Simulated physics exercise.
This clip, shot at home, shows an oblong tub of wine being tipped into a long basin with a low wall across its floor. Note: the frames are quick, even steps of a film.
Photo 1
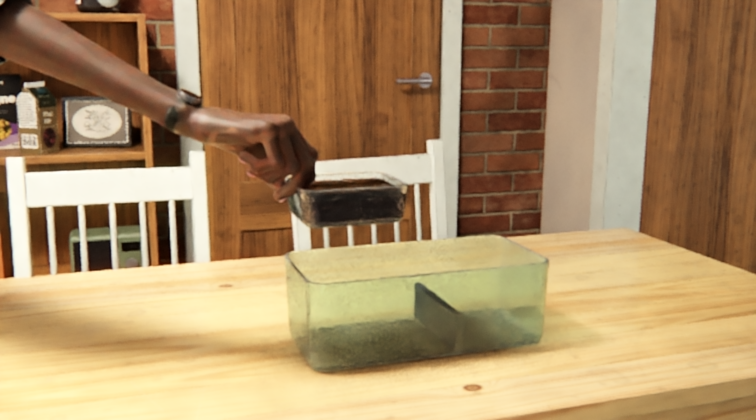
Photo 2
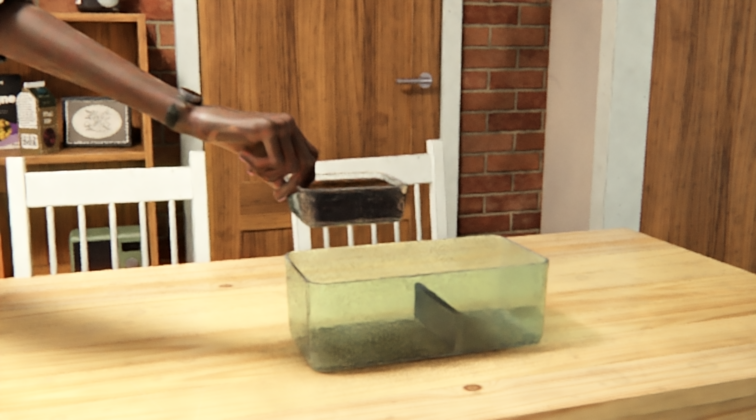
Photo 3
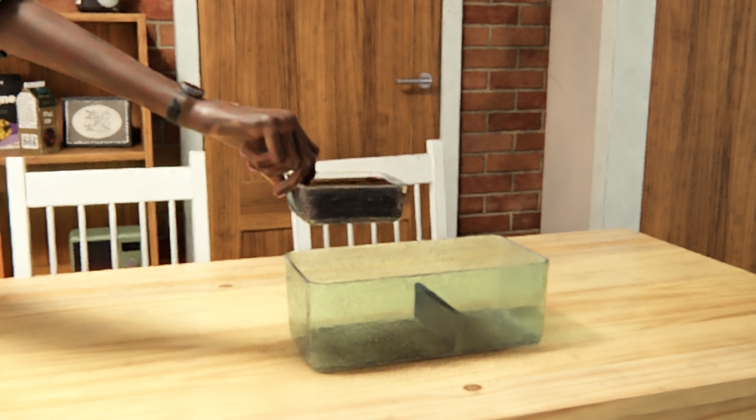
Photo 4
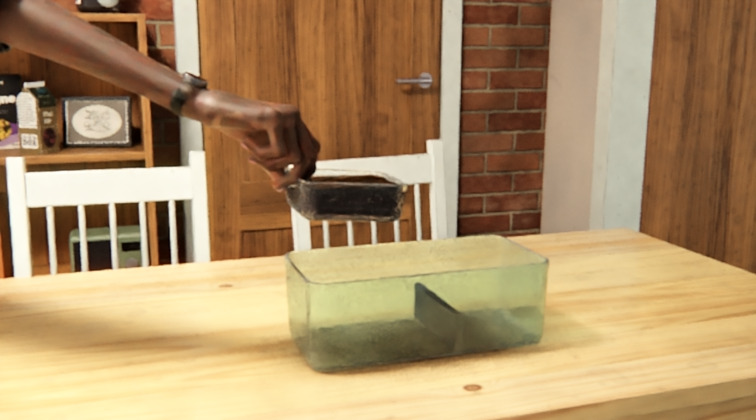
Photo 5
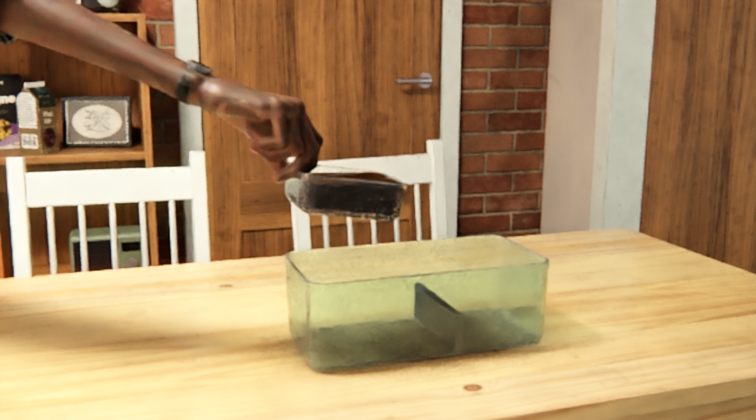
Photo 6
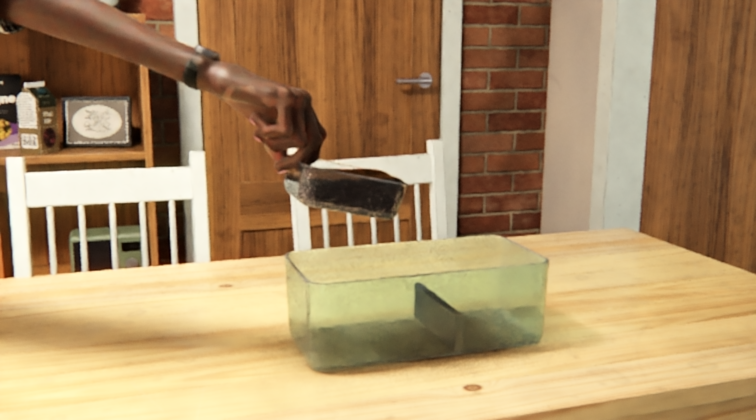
A hand reaching in from the left, a dark band on its wrist, holds a small clear oblong tub of dark liquid and gradually tilts it, the right end dipping slightly. Below, a long, greenish see-through basin with a low dark wall across its floor rests on a pale wooden table. The still camera looks slightly down across a home room with white chairs, shelves, brick and wooden doors.
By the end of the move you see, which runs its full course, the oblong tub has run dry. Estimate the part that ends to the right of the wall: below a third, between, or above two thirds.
The share right of the wall is the top band, beyond two thirds.
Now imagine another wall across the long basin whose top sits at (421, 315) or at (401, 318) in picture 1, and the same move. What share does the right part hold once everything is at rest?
About 85 per cent on the first try, and 90 per cent on the second.
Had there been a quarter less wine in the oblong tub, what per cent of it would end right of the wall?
Some 75 parts in a hundred, give or take.
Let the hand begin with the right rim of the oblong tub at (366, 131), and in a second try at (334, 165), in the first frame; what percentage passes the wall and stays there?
Close to 60 in a hundred, then close to 5 in a hundred.
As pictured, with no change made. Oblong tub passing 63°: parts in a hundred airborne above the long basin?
Share: Approx. 45 %.
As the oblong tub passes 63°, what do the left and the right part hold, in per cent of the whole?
Roughly 5 per cent on the left, roughly 20 per cent on the right.
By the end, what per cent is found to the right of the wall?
I'd say near 80 in a hundred.
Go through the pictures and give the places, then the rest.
In the first picture, it leans 0°; its right rim is at (396, 180); the wine meets the walls at (294, 189) and (392, 184); the long basin's rim runs from (296, 269) to (525, 249); the wall's top is at (437, 299).
In the second picture, it leans 1°; its right rim is at (396, 180); the wine meets the walls at (294, 189) and (392, 184).
In the third picture, it leans 2°; its right rim is at (396, 180); the wine meets the walls at (294, 187) and (392, 182).
In the fourth picture, it leans 5°; its right rim is at (396, 180); the wine meets the walls at (293, 184) and (392, 180).
In the fifth picture, it leans 9°; its right rim is at (395, 180); the wine meets the walls at (293, 180) and (393, 178).
In the sixth picture, it leans 13°; its right rim is at (395, 180); the wine meets the walls at (293, 175) and (394, 176); 1 per cent is over the edge.
A moment on, the oblong tub is tipped part way and 28 per cent is still to pour, 6 is left of the wall and 19 right of it.
Next, the oblong tub is tipped on its side and 4 per cent is still to pour, 10 is left of the wall and 79 right of it.
Then the oblong tub is tipped on its side and 0 per cent is still to pour, 19 is left of the wall and 79 right of it.
Later the oblong tub is tipped on its side and 0 per cent is still to pour, 20 is left of the wall and 79 right of it.
Finally, 20 per cent lies left of the wall, 79 right of it and 1 outside.
